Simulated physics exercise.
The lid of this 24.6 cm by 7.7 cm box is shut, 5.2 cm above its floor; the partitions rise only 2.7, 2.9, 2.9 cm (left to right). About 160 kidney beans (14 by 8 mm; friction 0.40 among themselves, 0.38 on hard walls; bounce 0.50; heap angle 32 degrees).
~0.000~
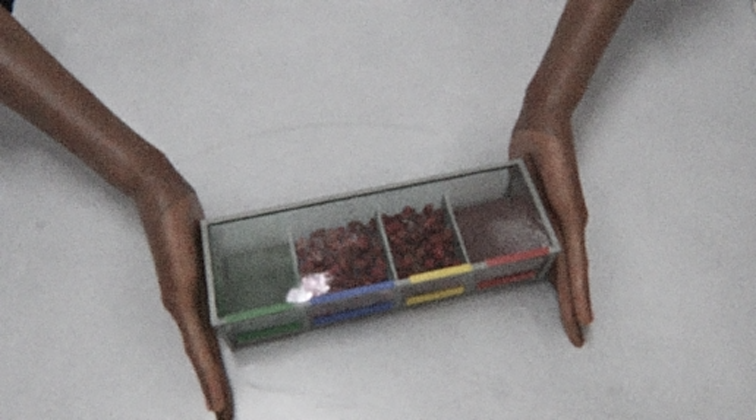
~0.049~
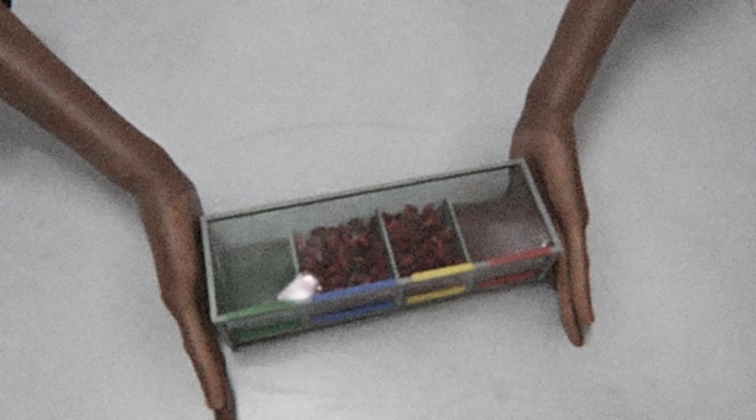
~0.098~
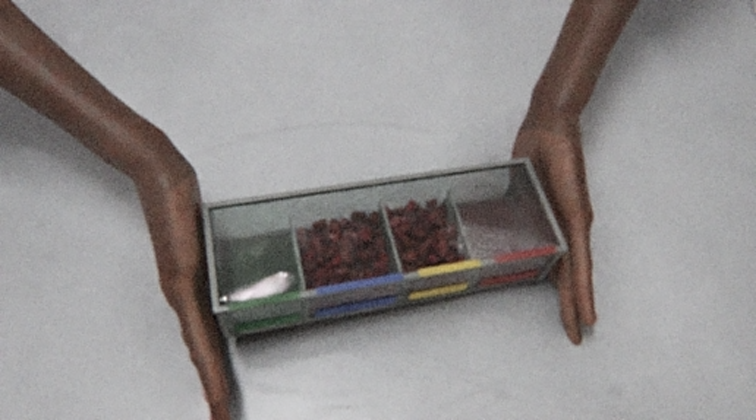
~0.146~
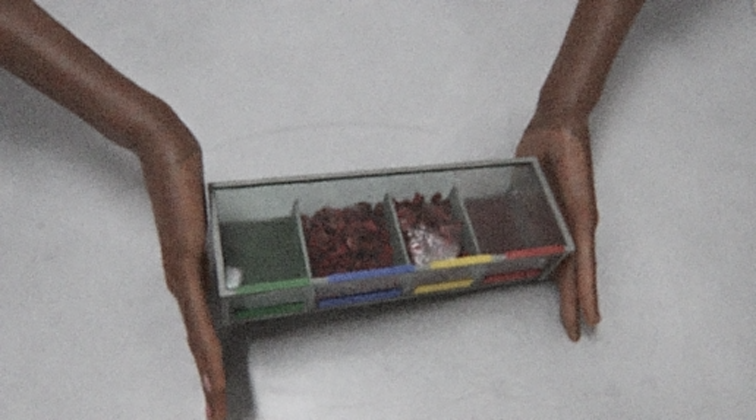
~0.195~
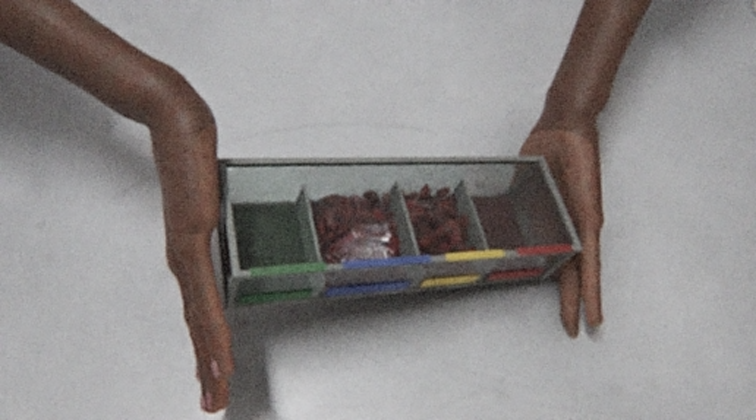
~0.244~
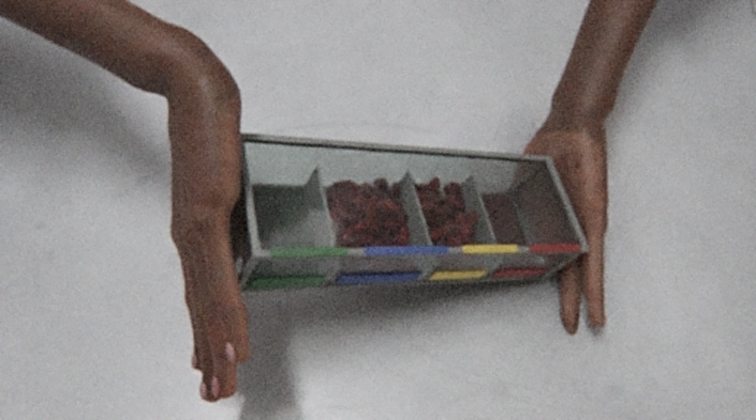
At first, two hands hold a clear, lidded box almost still, its blue and yellow sections holding dark red beans and its green and red ones looking empty. Then the hands tilt it, the left end rising until the right is lower, while the beans stay in their sections.
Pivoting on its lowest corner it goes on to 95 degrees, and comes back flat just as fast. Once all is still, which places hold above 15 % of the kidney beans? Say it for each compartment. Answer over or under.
Red compartment: Over; blue compartment: Under; green compartment: Under; yellow compartment: Over.
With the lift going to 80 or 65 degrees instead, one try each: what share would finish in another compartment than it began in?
About 45 and 20 per cent.
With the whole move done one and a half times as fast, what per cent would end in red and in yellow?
Red 75; yellow 20.
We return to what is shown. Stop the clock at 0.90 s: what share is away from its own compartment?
Roughly 45 per cent.
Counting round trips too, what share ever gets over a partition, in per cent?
Roughly 70 per cent.
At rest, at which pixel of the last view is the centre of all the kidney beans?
At about (482, 243).
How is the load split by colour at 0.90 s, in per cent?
Red 25, blue 20, green 0, yellow 55.
Then, at 0.90 s, tilt 94 degrees; red 25 %, blue 20 %, yellow 55 %.
After 1.34 s, tilt 39 degrees; red 65 %, blue 5 %, yellow 30 %.
After 1.85 s, tilt 0 degrees; red 65 %, blue 5 %, yellow 30 %.
At rest (2.2 s), red 65 %, blue 5 %, green 0 %, yellow 30 %.
